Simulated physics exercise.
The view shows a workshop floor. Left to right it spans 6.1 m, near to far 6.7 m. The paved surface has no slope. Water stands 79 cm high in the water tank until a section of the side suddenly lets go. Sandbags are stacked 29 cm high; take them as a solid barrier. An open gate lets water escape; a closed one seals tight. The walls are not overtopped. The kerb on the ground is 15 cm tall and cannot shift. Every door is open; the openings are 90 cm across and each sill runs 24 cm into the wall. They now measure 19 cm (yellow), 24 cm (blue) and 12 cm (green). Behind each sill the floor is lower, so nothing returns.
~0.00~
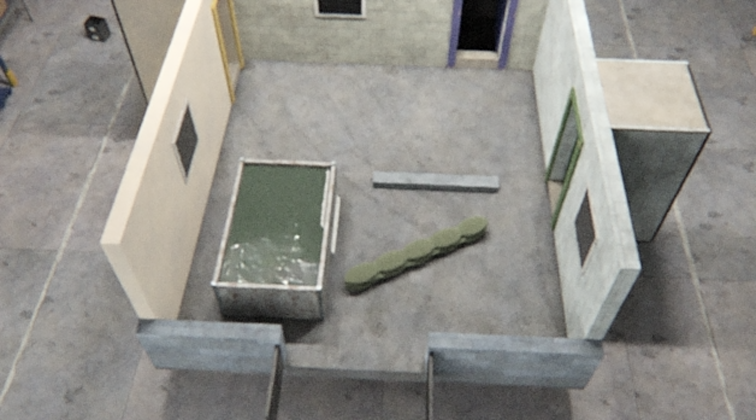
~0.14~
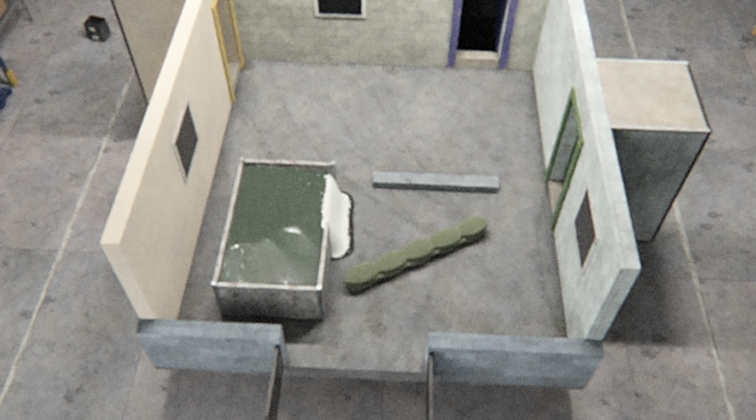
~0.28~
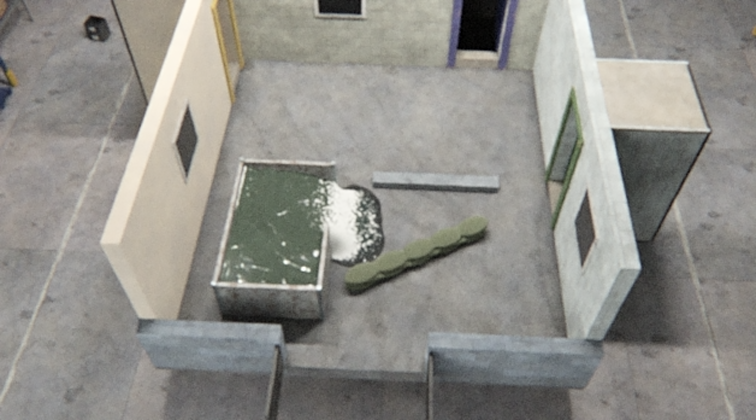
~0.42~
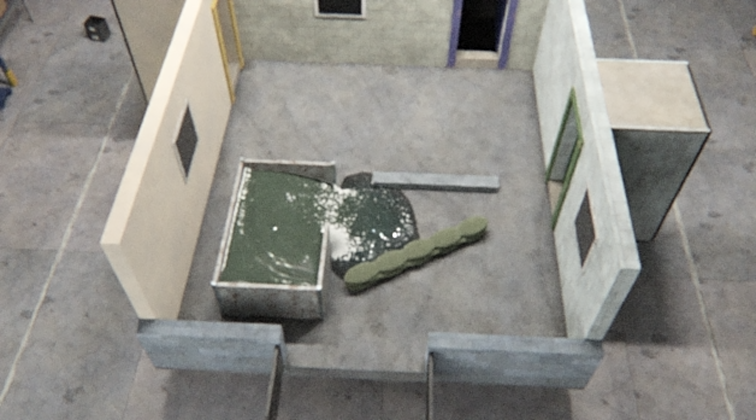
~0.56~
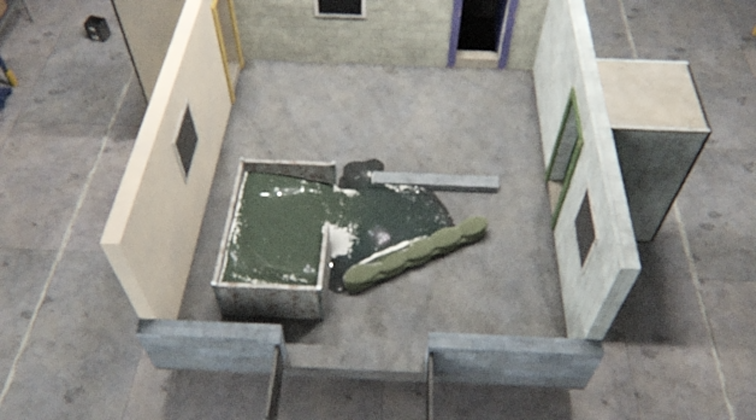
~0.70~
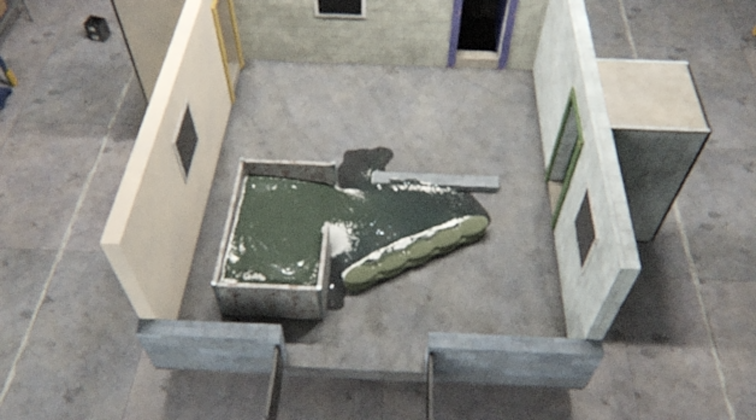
Dark green water pours from the tank's right side and spreads rightward along the sandbags.
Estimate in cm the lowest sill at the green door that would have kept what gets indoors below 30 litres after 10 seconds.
It would have to be roughly 38 cm high.
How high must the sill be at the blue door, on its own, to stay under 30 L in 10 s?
Roughly 10.5 cm at blue.
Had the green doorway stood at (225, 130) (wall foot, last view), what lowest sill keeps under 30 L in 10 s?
About 6.5 cm.
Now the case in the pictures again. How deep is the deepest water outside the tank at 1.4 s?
About 42 cm.
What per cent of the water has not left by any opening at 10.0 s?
About 76 per cent.
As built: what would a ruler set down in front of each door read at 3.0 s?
Depths in cm: Yellow 0, blue 17, green 28.
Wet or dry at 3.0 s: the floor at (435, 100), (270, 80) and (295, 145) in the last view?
In turn: Flooded, dry, still dry.
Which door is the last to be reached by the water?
The yellow one.
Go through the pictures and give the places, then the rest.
The water tank at (278, 223) is whole and still, 79 cm deep; the green door at (562, 166) is dry, in the first frame.
The front is at (349, 250), 0.3 m from the gap at (330, 213); 0.3 m2 of floor is wet, 79 cm left at the back, in the second frame.
The gap is at (330, 215), the front 0.8 m out at (377, 248); the back of the water tank holds 78 cm, in the third frame.
Water pours out at (330, 216) and has run 1.4 m, to (413, 244); about 11 cm deep outside, 71 cm at the back, in the fourth frame.
Water pours out at (330, 217) and has run 2.0 m, to (448, 234); about 10 cm deep outside, 66 cm at the back, in the fifth frame.
The front is at (486, 219), 2.7 m from the gap at (330, 217); 4.0 m2 of floor is wet, 68 cm left at the back; 1.2 m in a straight line remain to the green door at (562, 166), in the sixth frame.
After 1.4 s water covers 20 % of the floor, deepest (42 cm) near (338, 213); 19 cm at the green door, 31 litres in over its 12 cm sill.
After 3.0 s water covers 45 % of the floor, deepest (32 cm) near (526, 70); 28 cm at the green door, 342 litres in over its 12 cm sill.
After 10.0 s water covers 90 % of the floor, deepest (10 cm) near (236, 89); 8 cm at the green door, 504 litres in over its 12 cm sill.
At the green door as built, the water arrived by 1.1 s and peaked near 29 cm at 3.2 s.
Run again over the same 10 s with other heights there, 56 litres in over 34 cm, 3 litres over 46.5 cm. The limit of 30 litres is kept from about 38 cm up.
